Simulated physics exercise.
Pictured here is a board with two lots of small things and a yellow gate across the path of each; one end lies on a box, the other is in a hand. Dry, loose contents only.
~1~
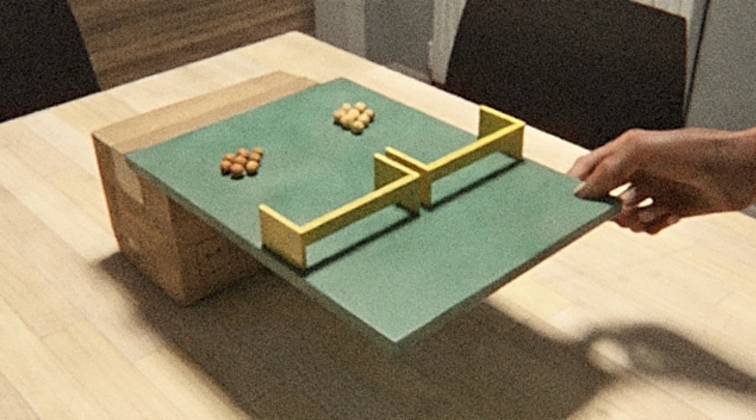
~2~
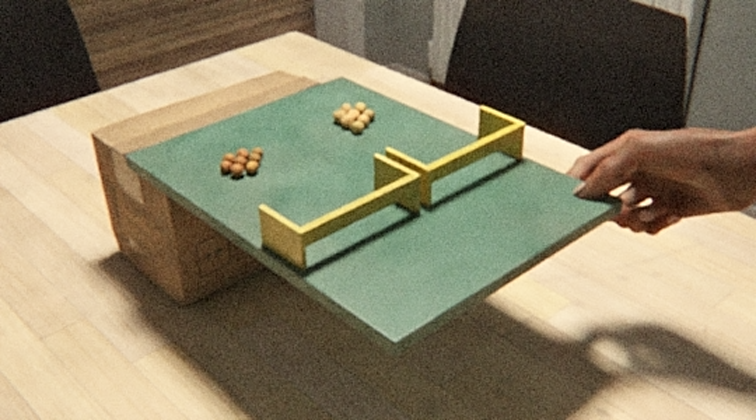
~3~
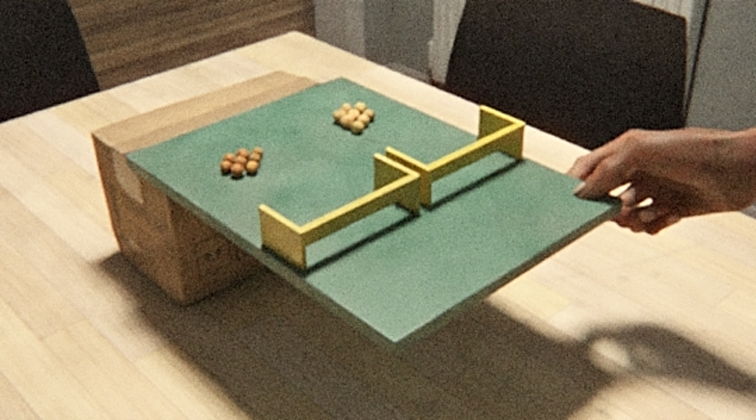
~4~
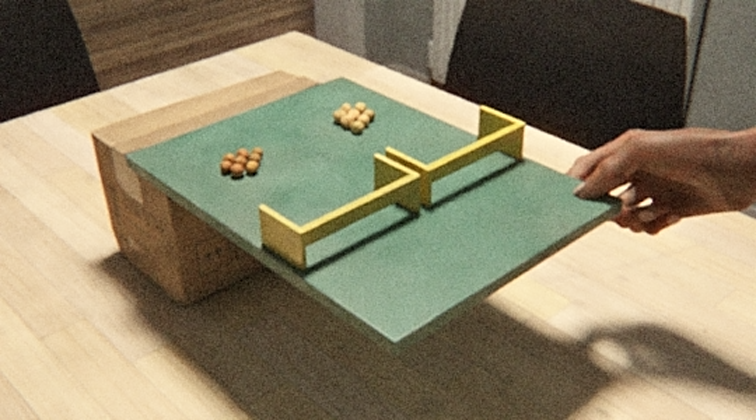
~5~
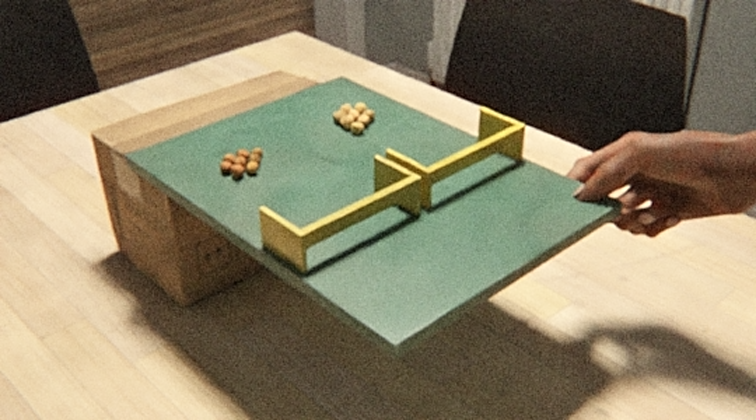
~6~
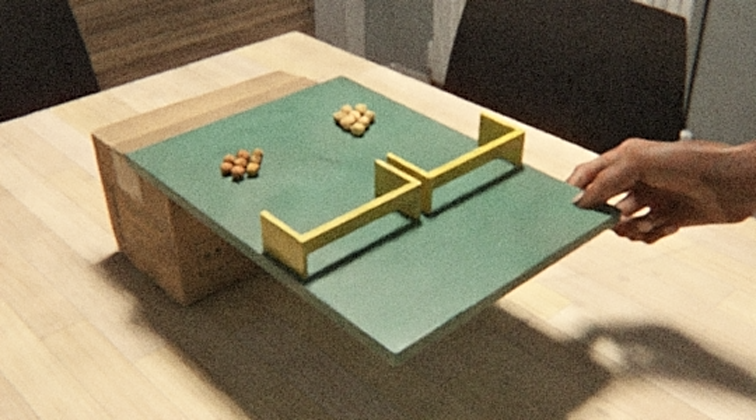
The clip opens on a green board resting on a cardboard box at the left and held by a hand at the right, with two small clusters of round pieces and yellow gates on top. The hand keeps still, then lowers its end very slightly, while both clusters stay in place.
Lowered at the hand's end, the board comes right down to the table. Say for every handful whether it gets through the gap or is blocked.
Outcome: Looks like the near handful has enough room. Looks like the far handful has enough room.
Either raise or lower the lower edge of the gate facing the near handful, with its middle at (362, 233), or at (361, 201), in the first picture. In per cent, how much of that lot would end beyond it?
Gate one: 0 per cent; gate two: 100 per cent.
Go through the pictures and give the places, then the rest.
Held end of the board near (396, 335), level; box near (237, 178), nearly half as high as the board is long; near handful near (240, 163), a few roasted chickpeas; far handful near (354, 116), a few dried chickpeas; near gate near (361, 209), its slot higher than a piece; far gate near (476, 152), its slot higher than a piece, in the first frame.
Held end of the board near (396, 335), level; far handful near (354, 116), in the second frame.
Held end of the board near (396, 335), level; near handful near (240, 163), in the third frame.
Held end of the board near (396, 335), level; far handful near (354, 116), in the fourth frame.
Held end of the board near (396, 337), level; near handful near (240, 164), in the fifth frame.
Held end of the board near (396, 346), down by 2°; box near (237, 178); near handful near (241, 165), not moving; far handful near (355, 117), not moving; near gate near (362, 217); far gate near (477, 159), in the sixth frame.
Then, 0.31 s on from there, board sloping at 10°; near handful where it was; far handful where it was.
Then, 0.71 s on from there, board sloping at 21°; near handful on its way down; far handful on its way down.
Then, 1.14 s on from there, board resting at 28°; near handful the whole lot past its gate; far handful the whole lot past its gate.
In the end, board resting at 28°; near handful the whole lot past its gate; far handful the whole lot past its gate.
